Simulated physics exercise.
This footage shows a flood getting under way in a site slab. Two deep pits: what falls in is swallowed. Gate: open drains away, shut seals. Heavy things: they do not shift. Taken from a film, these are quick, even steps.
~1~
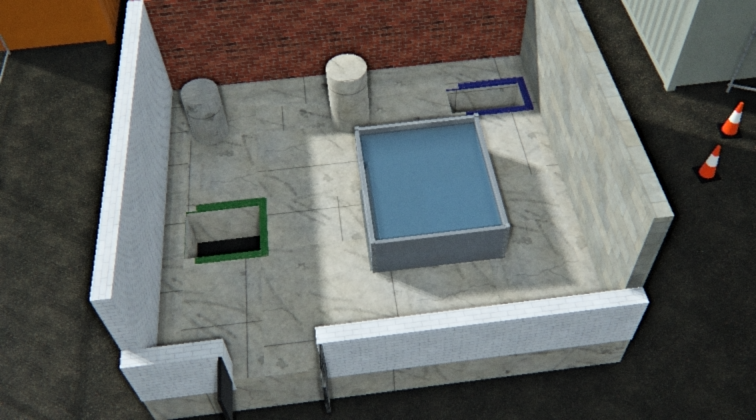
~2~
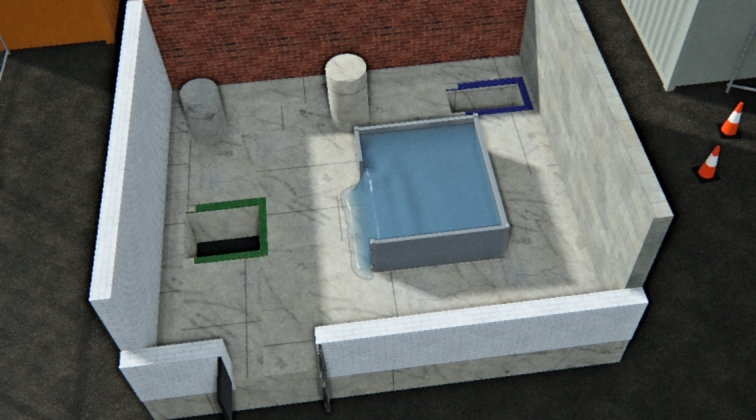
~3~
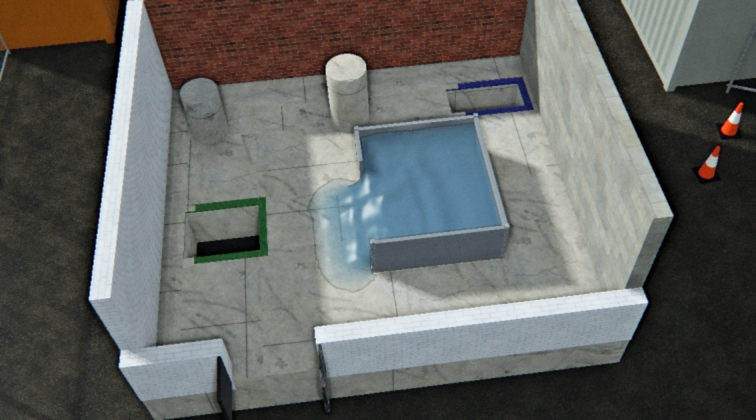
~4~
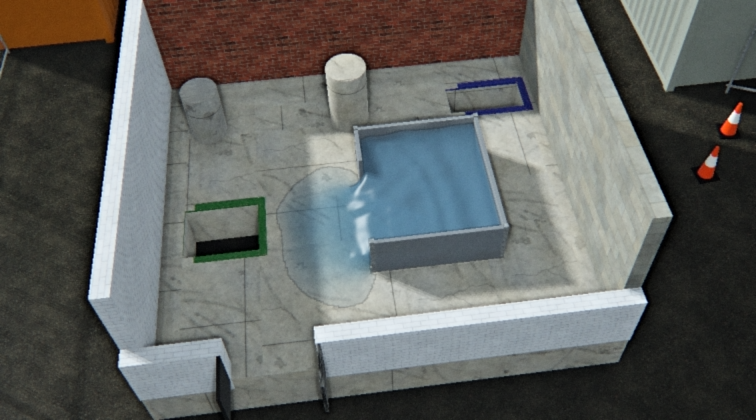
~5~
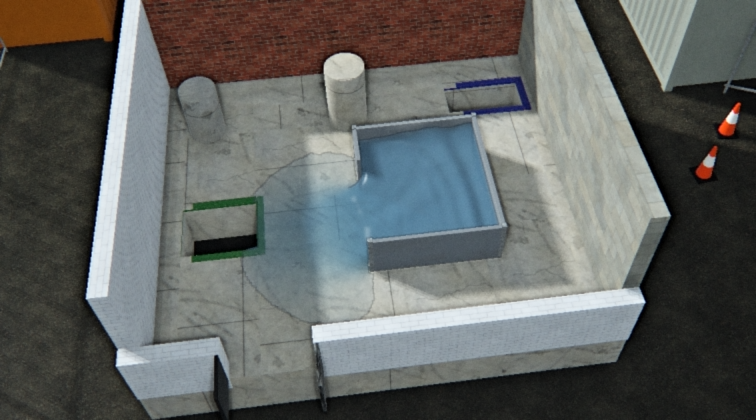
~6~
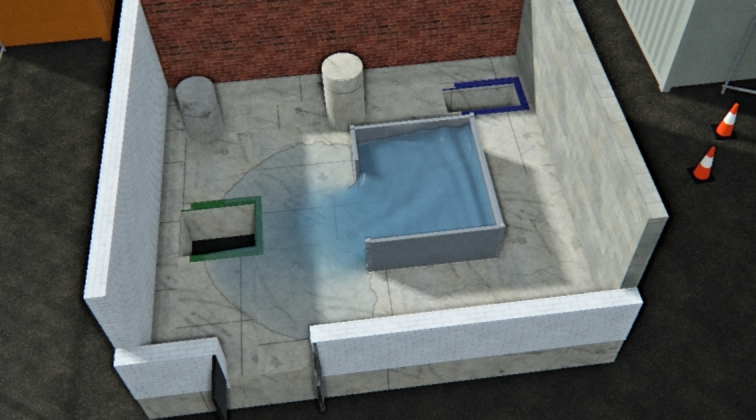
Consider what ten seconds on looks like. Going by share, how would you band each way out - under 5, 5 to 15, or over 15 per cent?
My prediction: Gate: Past fifteen per cent. Green pit: Past fifteen per cent. Blue pit: Beneath five per cent.
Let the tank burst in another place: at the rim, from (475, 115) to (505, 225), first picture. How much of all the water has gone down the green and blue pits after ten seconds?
In percent: Green 12, blue 40.
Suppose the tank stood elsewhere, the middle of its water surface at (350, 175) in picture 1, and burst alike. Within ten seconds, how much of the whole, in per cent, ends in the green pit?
Share in the green pit - 70 in a hundred.
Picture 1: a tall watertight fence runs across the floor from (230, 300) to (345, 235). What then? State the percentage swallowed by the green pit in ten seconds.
Share, green pit - 30 in a hundred.
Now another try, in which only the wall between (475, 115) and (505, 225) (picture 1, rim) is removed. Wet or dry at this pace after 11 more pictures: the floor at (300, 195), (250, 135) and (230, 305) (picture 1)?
Going point by point: Left unwetted, left unwetted, left unwetted.
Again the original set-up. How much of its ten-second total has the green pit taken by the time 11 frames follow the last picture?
Near 35 in a hundred.
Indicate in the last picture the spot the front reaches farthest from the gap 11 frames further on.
My guess is roughly (169, 95).
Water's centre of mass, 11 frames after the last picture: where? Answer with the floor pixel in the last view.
(335, 235).
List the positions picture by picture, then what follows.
Still water in the water tank at (428, 179), in the first frame.
Water pours out at (370, 219) and has run to (351, 190), in the second frame.
The front is at (325, 190), out from the gap at (370, 221), in the third frame.
The front is at (284, 208), out from the gap at (369, 221), in the fourth frame.
The front is at (249, 268), out from the gap at (367, 221), in the fifth frame.
Water pours out at (366, 221) and has run to (210, 262), in the sixth frame.
A moment on, water covers 35 % of the floor; the gate 0 %, the green pit 8 %, the blue pit 0 %.
Next, water covers 40 % of the floor; the gate 2 %, the green pit 16 %, the blue pit 0 %.
Then, water covers 40 % of the floor; the gate 6 %, the green pit 25 %, the blue pit 0 %.
Later, water covers 60 % of the floor; the gate 13 %, the green pit 38 %, the blue pit 0 %.
In the end, water covers 80 % of the floor; the gate 17 %, the green pit 47 %, the blue pit 2 %.
